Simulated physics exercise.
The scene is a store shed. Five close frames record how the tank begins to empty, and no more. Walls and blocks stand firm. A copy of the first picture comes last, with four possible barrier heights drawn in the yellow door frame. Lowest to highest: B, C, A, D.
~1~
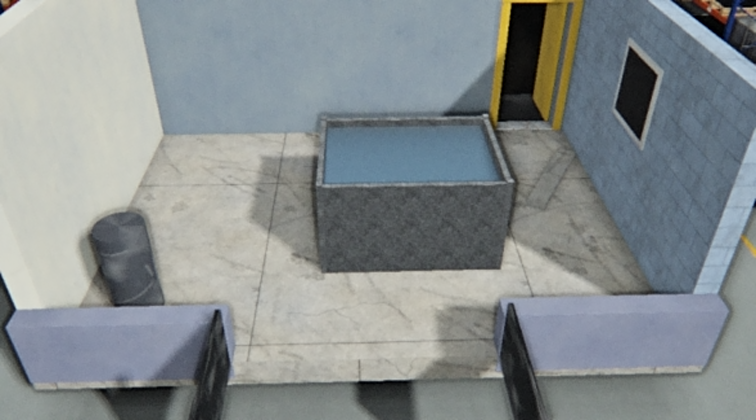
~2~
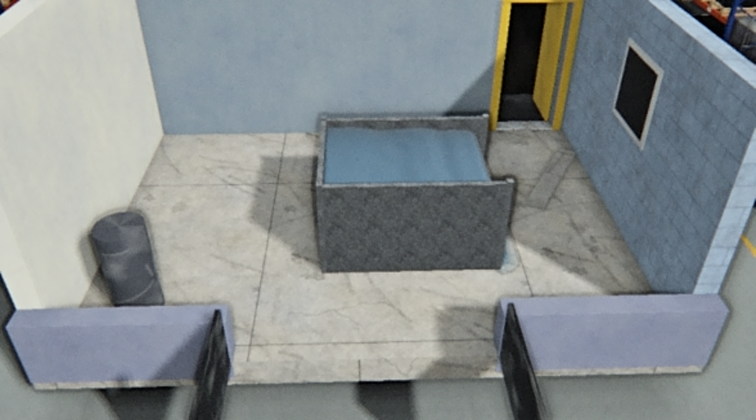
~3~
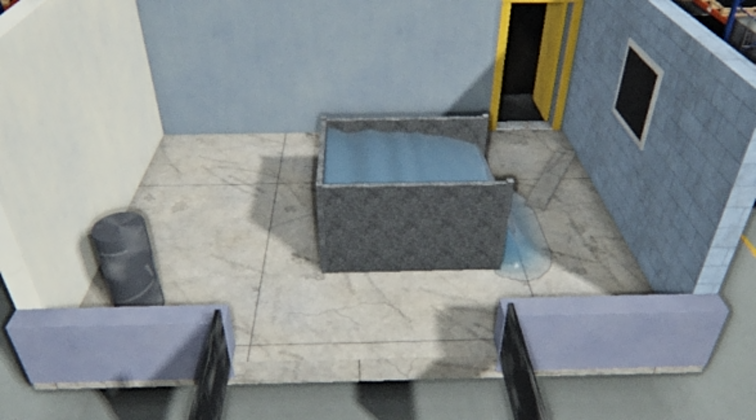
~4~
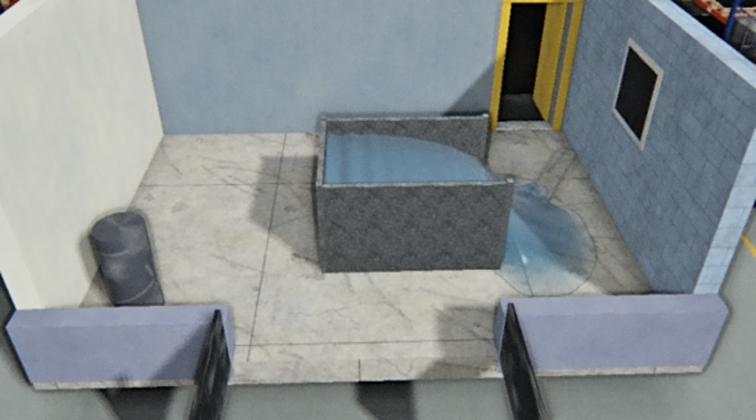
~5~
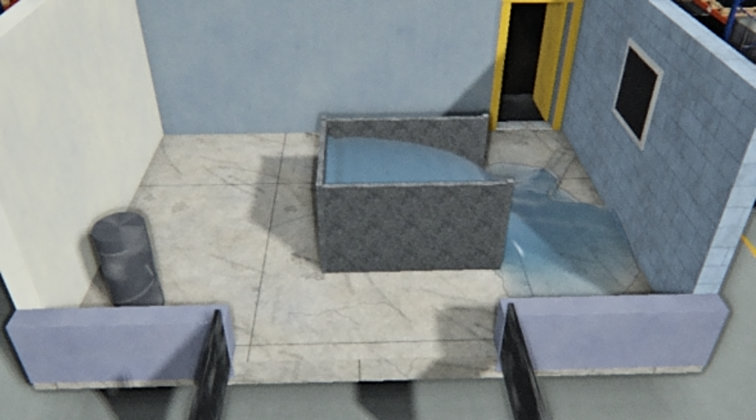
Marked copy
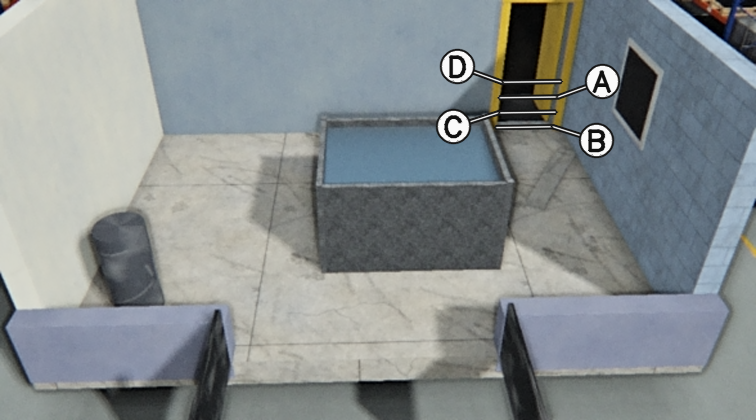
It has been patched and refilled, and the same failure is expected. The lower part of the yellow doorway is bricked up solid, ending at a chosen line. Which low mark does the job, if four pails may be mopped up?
Use height A.
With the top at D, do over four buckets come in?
No, not at all.
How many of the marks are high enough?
Two.
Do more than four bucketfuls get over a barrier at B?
Yes.
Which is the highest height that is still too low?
C it is.
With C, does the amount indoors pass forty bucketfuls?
No, it does not.
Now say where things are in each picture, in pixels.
The first frame shows water in the tank at rest, its middle at (409, 155); foot of the yellow doorway at (524, 130); open gate at (365, 297).
The second frame shows front seen at (507, 266), 2 % of the ground wet.
The third frame shows front seen at (539, 270), 5 % of the ground wet.
The fourth frame shows front seen at (589, 255), 10 % of the ground wet.
The fifth frame shows front seen at (635, 264), 16 % of the ground wet.
On the marked copy, A at (529, 97); B at (524, 127); C at (526, 112); D at (531, 81); from the bottom up B, C, A, D.
With A, a splash gets over, under a bucket.
With B, dozens of bucketfuls pour in.
With C, about 14 bucketfuls get in.
With D, nothing gets over.
